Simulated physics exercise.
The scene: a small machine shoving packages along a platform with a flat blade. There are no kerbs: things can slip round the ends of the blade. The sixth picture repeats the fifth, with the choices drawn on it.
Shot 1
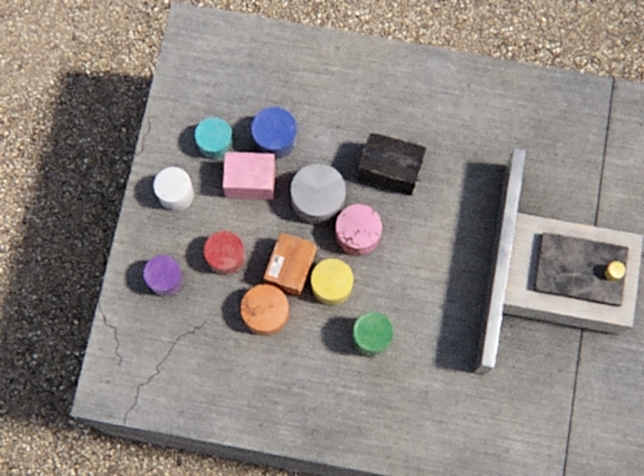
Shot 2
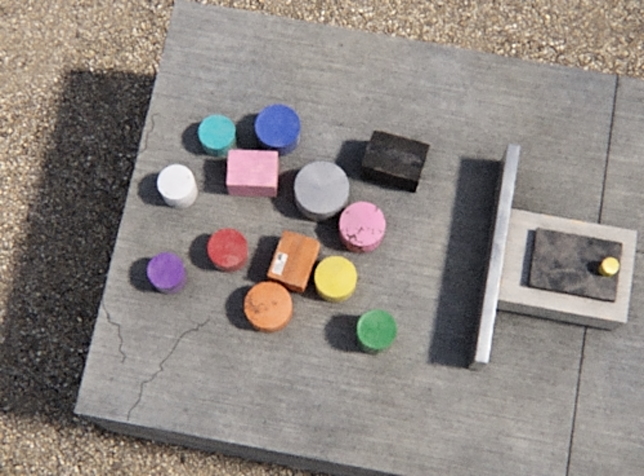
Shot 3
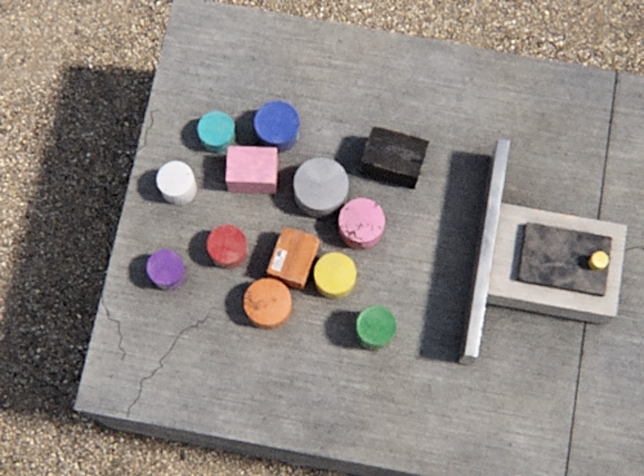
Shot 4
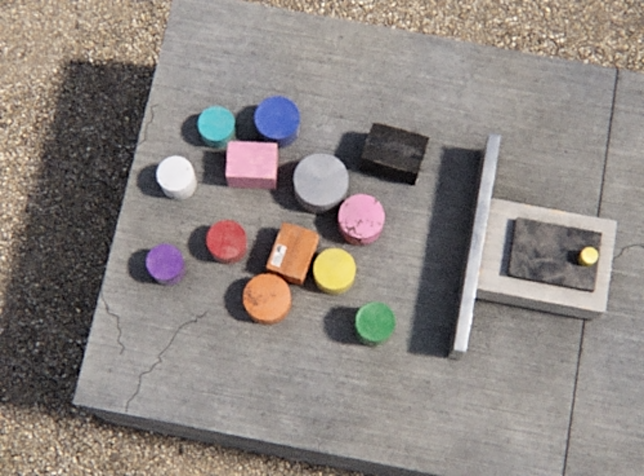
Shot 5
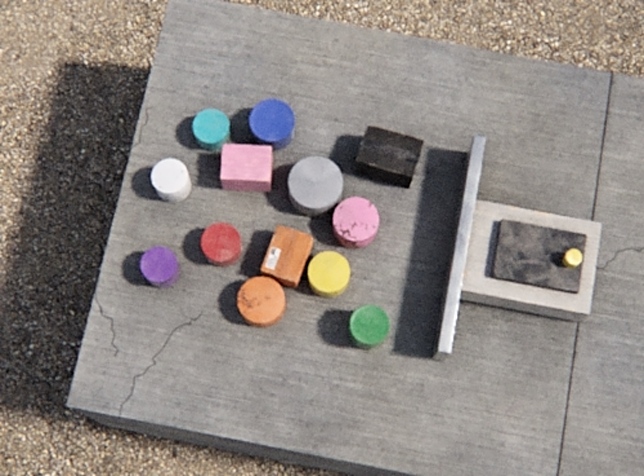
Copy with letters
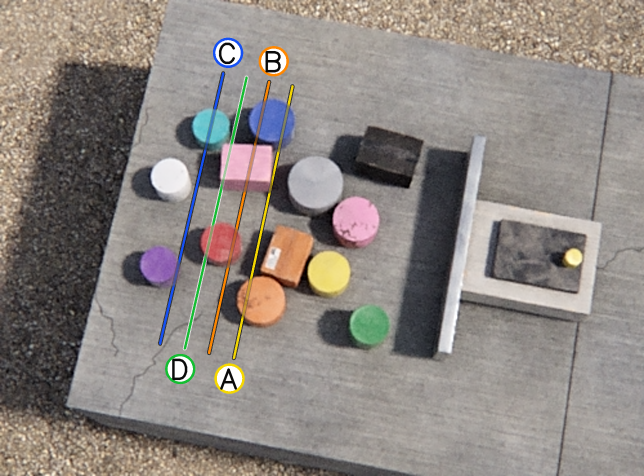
A small machine with a flat blade moves slowly left toward colourful packages that stay still.
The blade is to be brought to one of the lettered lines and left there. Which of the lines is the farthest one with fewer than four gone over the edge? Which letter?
D is the last line within the limit.
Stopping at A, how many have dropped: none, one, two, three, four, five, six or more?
In all, none.
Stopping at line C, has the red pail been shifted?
Yes.
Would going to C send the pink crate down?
Yes.
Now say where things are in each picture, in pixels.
Blue pail (275, 134); turquoise pail (214, 139); grey canister (318, 195), in the first picture.
Robot (569, 263); orange parcel (294, 262), in the second picture.
Robot (559, 258); white canister (177, 184), in the third picture.
Robot (548, 253); orange canister (268, 299), in the fourth picture.
Robot (533, 254); pink crate (247, 168); green pail (369, 328); purple pail (161, 268), in the fifth picture.
On the marked copy, A at (264, 218); B at (240, 213); C at (193, 204); D at (217, 209).
With D. Early on, robot (443, 237); green pail (328, 321); black box (350, 152).
Further on, robot (353, 220); turquoise pail (184, 94); pink crate (190, 140).
At the end, robot (287, 208); turquoise pail over the edge; white canister over the edge; two fallen.
As for the rest, A is within the limit but short; B is within the limit but short; C drops five.
